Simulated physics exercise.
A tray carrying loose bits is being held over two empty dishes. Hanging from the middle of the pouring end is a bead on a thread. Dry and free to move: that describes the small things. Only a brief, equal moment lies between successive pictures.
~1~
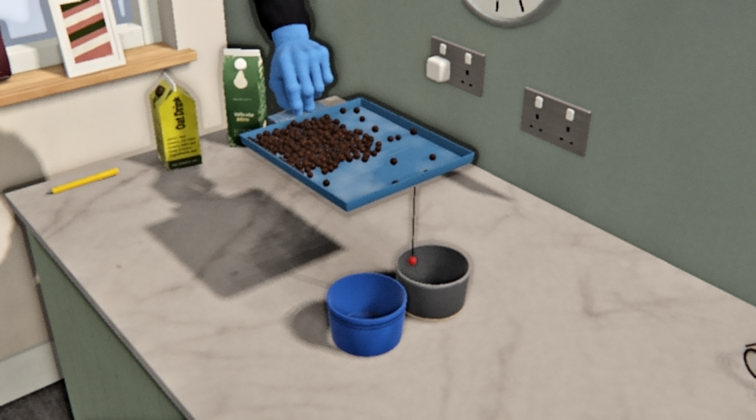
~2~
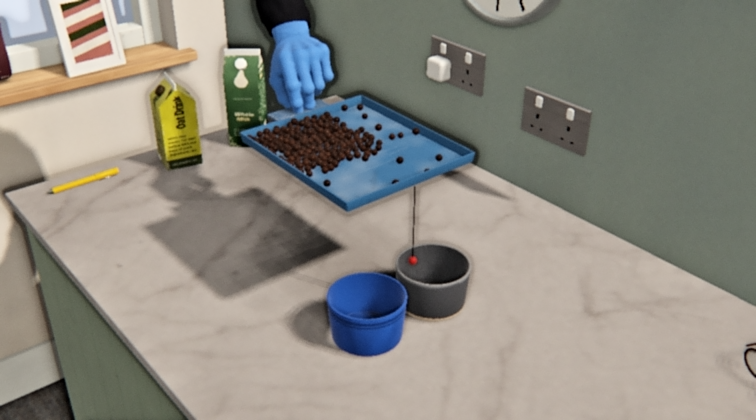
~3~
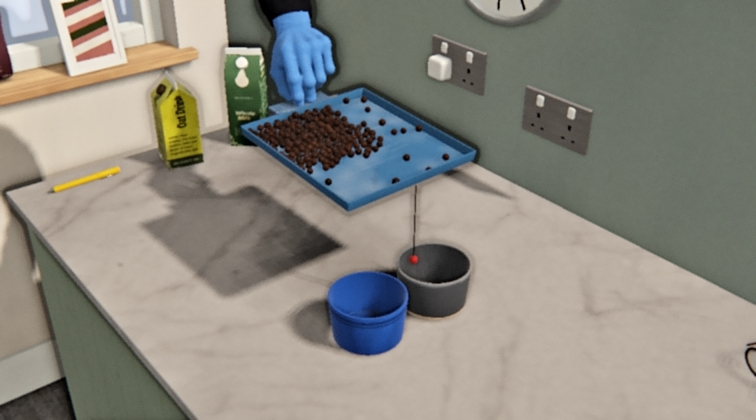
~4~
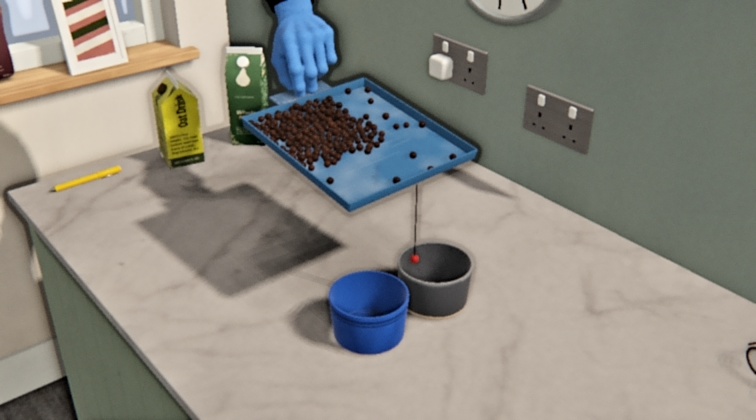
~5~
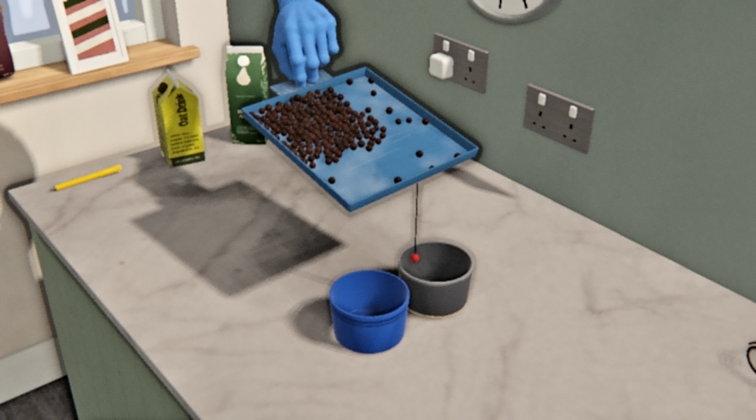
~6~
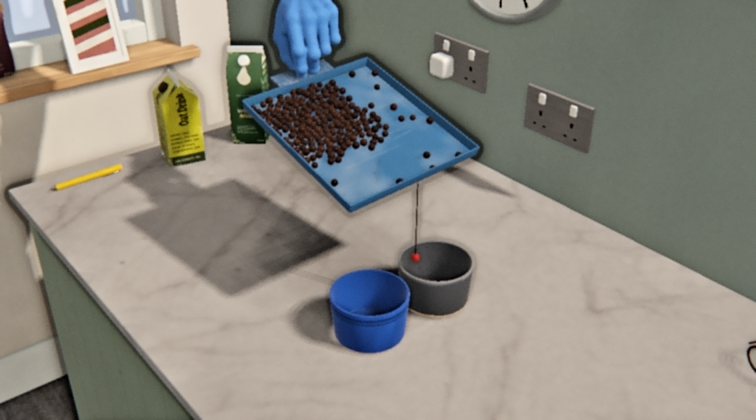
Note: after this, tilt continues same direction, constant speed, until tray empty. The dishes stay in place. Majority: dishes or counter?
Dishes.
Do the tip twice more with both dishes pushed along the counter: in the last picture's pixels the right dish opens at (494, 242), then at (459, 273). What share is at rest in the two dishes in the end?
In turn 10 and 80 in a hundred.
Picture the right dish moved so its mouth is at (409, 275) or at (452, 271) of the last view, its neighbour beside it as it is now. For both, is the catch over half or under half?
Result - try one, past the halfway mark; try two, past the halfway mark.
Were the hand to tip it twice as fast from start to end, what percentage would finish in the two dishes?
That works out at about 30 percent.
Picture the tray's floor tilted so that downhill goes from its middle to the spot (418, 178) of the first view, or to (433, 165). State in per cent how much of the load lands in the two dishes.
In turn, 30 percent and then 20 percent.
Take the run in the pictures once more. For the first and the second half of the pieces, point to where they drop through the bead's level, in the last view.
About (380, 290) to begin with, then about (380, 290).
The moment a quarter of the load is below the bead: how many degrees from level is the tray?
Around 70 degrees of turn.
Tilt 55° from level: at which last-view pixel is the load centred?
(377, 178).
Just after the last frame, tray tipped steeply; the larger part on the tray; about a tenth in the left dish; just a few in the right dish; about a tenth outside both; about a tenth in the air.
A moment on, tray tipped right over; roughly a quarter on the tray; roughly a third in the left dish; just a few in the right dish; roughly a quarter outside both; about a tenth in the air.
Further on, tray tipped past a quarter turn; roughly two thirds in the left dish; just a few in the right dish; roughly a third outside both.
When it is over, tray tipped past a quarter turn; roughly two thirds in the left dish; just a few in the right dish; roughly a third outside both.
